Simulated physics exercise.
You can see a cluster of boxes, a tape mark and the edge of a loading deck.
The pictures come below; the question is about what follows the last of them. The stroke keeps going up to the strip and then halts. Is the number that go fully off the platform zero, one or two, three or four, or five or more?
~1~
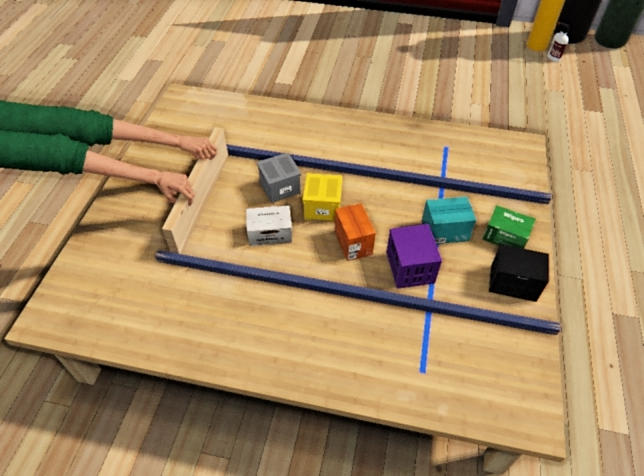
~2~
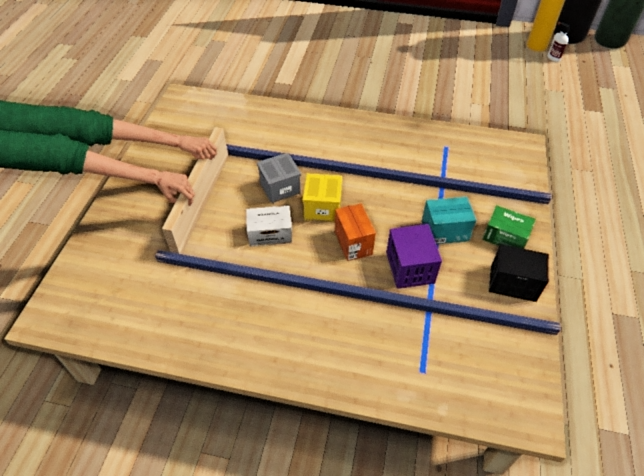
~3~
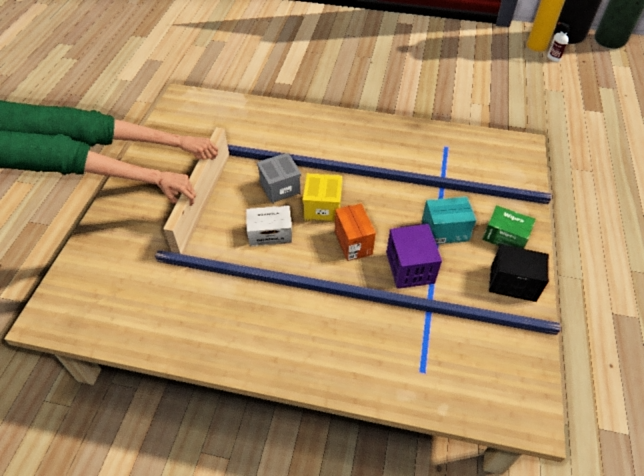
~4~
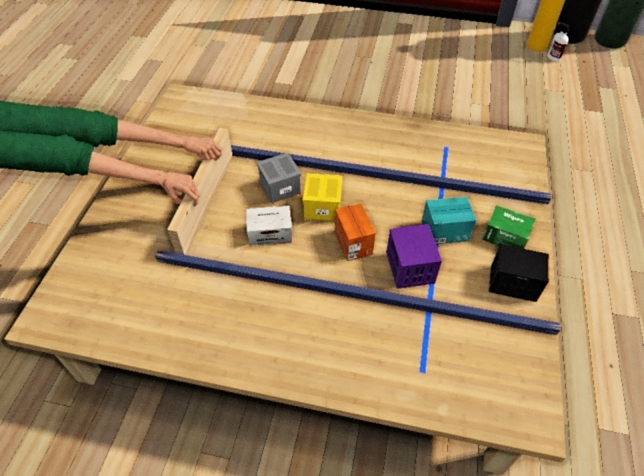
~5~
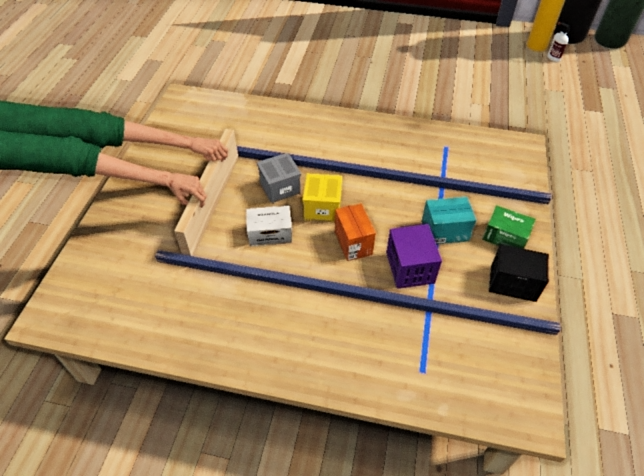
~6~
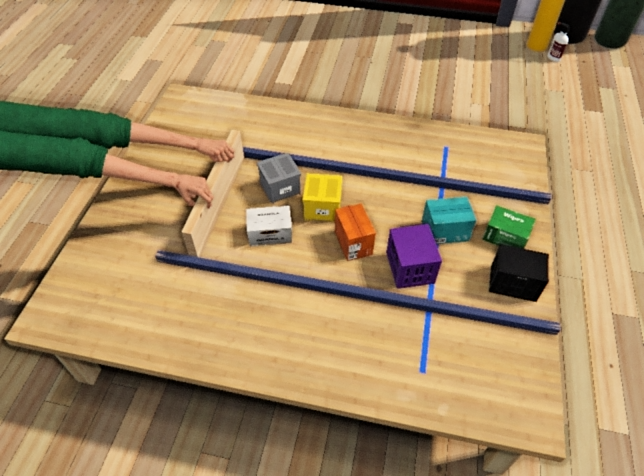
It is one or two.
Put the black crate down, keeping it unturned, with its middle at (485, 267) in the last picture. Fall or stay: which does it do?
From there it falls.
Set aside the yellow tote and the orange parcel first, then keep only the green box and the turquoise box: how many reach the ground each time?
I'd say 0 the first time and 1 the second time.
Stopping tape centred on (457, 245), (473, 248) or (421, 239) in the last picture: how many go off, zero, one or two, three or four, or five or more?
Result per tape, in order - 1 or 2 / three to four / either one or two.
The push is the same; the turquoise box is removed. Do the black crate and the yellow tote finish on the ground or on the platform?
The black crate? It winds up down. The yellow tote? It stays where it is.
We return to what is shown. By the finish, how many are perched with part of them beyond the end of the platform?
It totals 1.
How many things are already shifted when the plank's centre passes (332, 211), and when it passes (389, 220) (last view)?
First 5, then 7.
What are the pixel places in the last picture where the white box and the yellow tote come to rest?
Reading them off: First (459, 269); then (462, 237).
Soon after, none off yet; black crate at rest near (518, 273); green box at rest near (509, 229); turquoise box at rest near (448, 221).
By the end, the number that fall off is one or two; fallen, black crate.
